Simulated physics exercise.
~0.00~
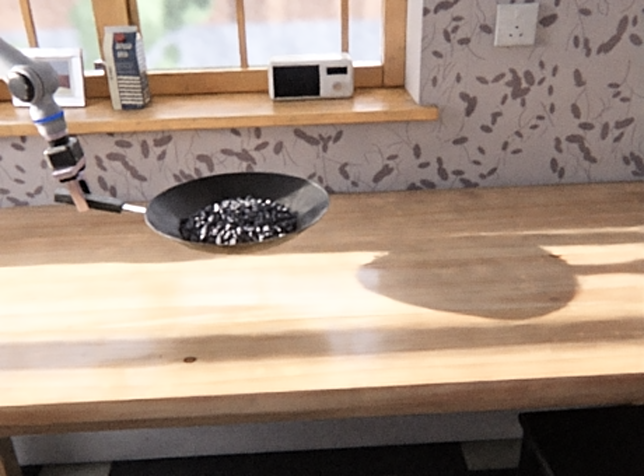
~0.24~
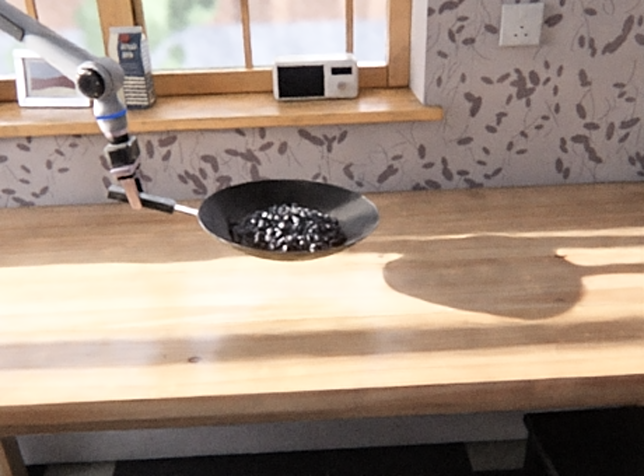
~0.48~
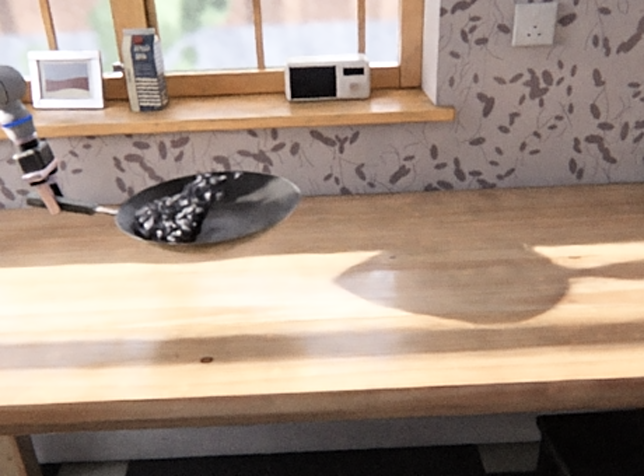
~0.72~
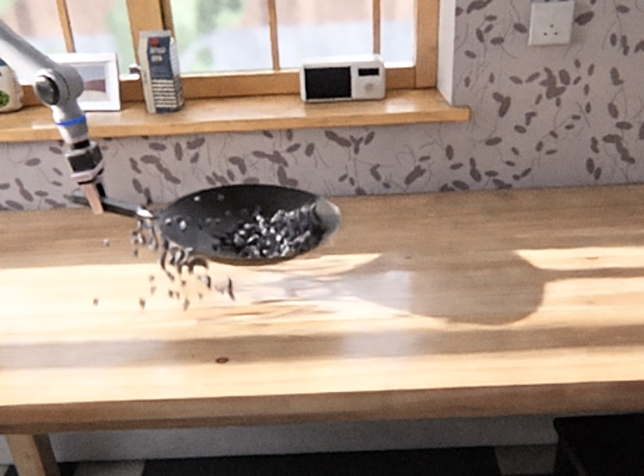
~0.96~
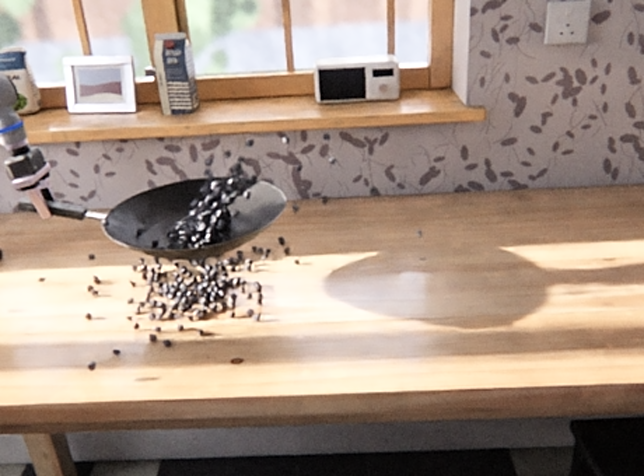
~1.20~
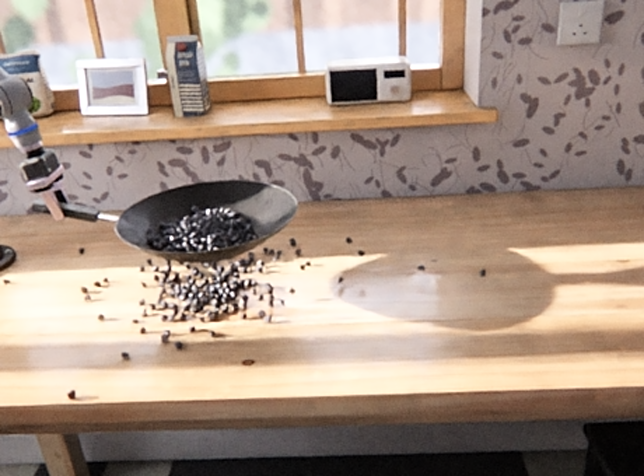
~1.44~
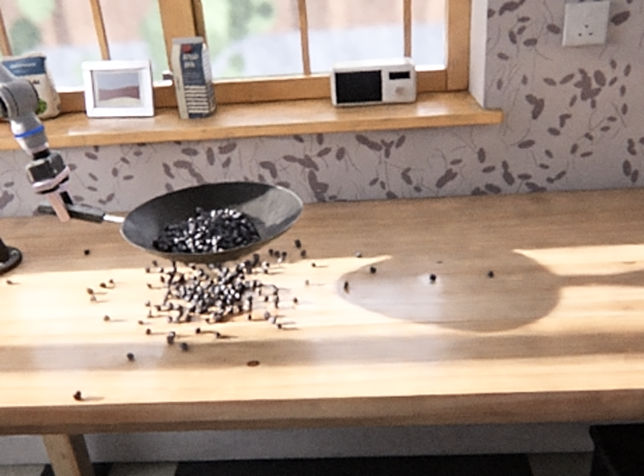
A robot arm jerks a wok of dark pebbles back and forth, spilling many onto the table.
